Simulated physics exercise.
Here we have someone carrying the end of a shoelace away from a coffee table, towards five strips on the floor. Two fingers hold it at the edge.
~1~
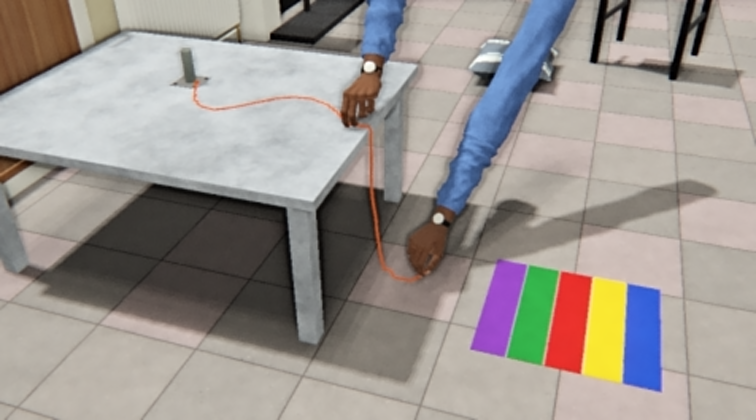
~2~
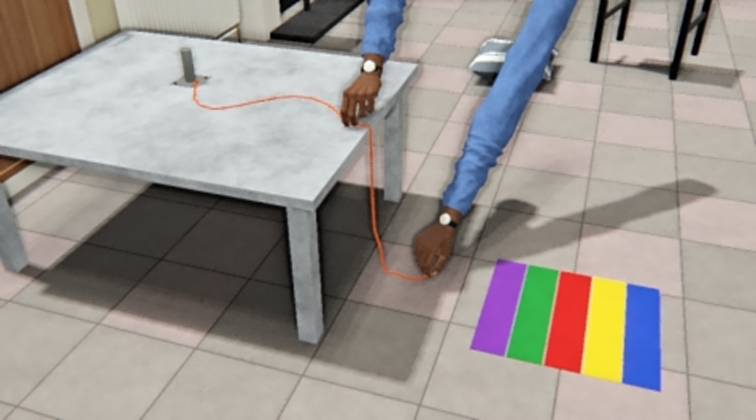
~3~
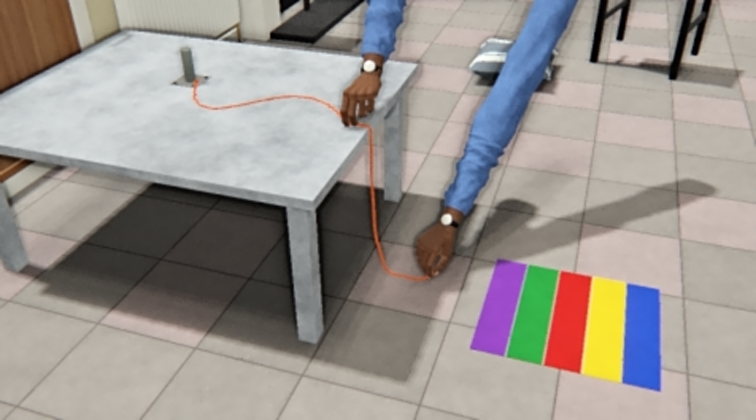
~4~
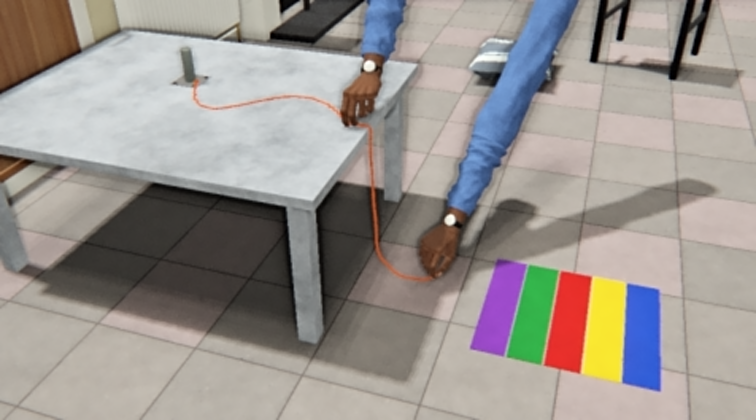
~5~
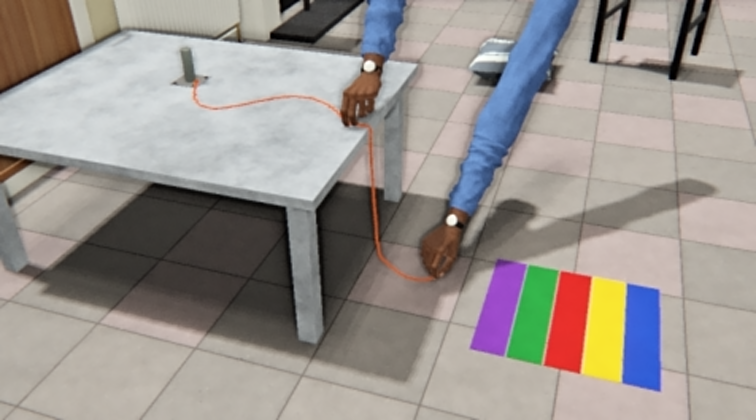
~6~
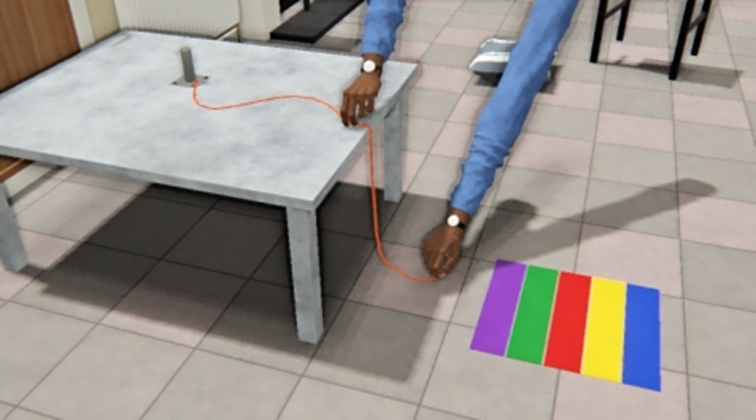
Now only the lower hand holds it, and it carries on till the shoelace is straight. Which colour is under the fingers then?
The end stops over the yellow strip.
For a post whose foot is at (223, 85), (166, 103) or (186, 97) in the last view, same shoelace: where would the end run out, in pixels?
Near (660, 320), (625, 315) and (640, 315).
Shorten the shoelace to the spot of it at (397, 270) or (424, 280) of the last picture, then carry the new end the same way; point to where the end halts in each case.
Try by try, around (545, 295) and (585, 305).
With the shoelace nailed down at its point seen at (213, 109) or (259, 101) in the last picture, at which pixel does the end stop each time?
Try by try, around (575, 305) and (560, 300).
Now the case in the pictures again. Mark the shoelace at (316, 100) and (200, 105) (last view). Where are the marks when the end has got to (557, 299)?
At (354, 117), then (249, 92).
Early on, end near (556, 299); over red.
Midway, end near (592, 306); over yellow.
At the end of the slack, end near (614, 311); over yellow. It gets as far as the yellow strip.
